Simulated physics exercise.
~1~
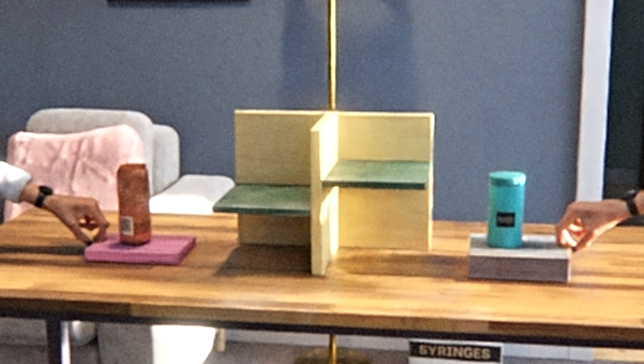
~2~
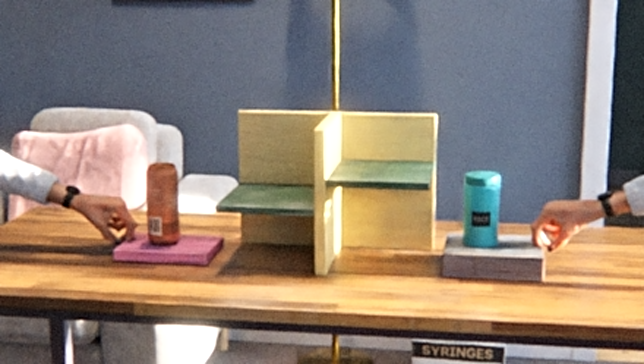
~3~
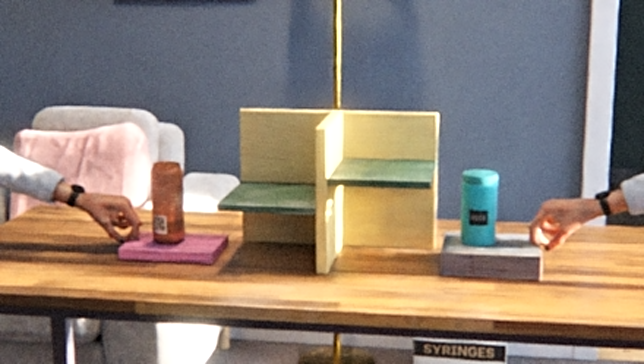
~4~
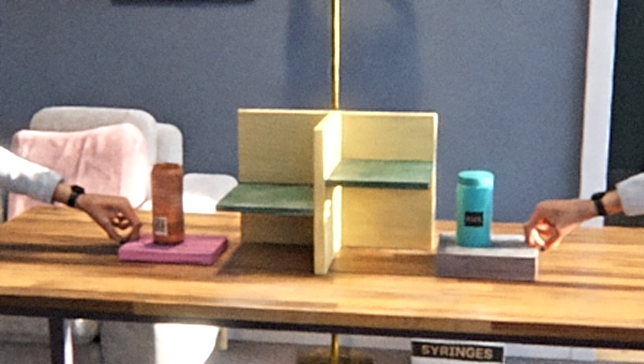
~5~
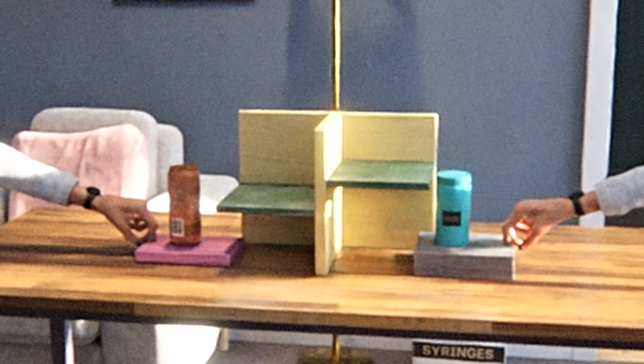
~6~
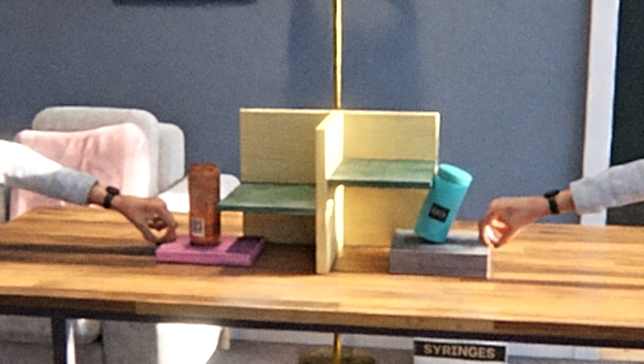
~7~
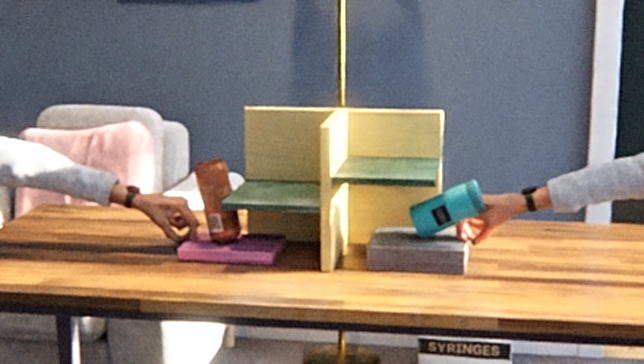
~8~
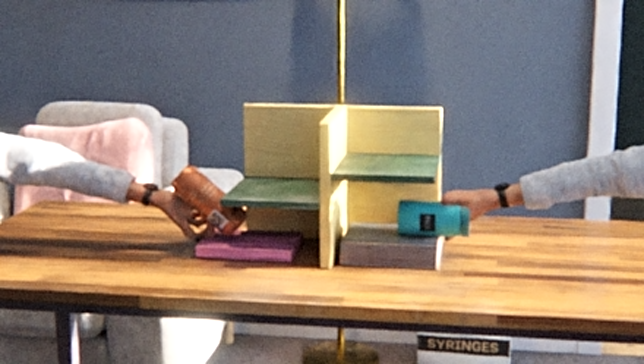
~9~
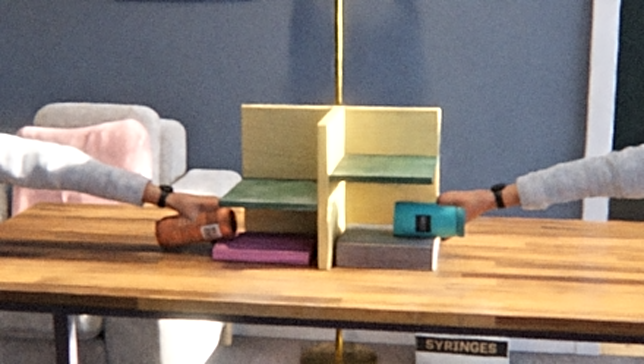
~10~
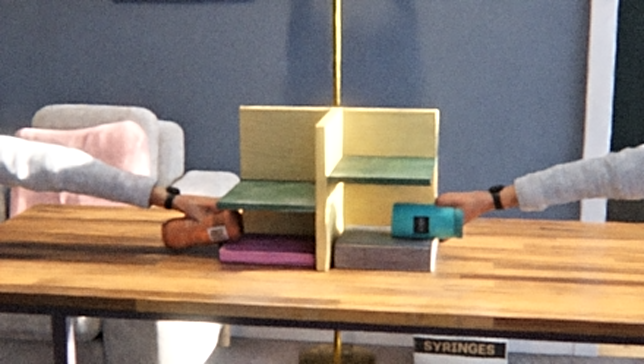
On a wooden table against a blue-grey wall stands a pale, cross-shaped stand with a green shelf on each side, the left one lower. Two hands push boards inward from either side, a pink one carrying an upright orange can and a grey one carrying a turquoise jar. The jar meets the right shelf first, leans back and topples onto its side by the hand. The can then strikes the left shelf and tips outward as its board slides under. Both boards end up beneath the shelves, with the can and jar lying sideways at the hands.
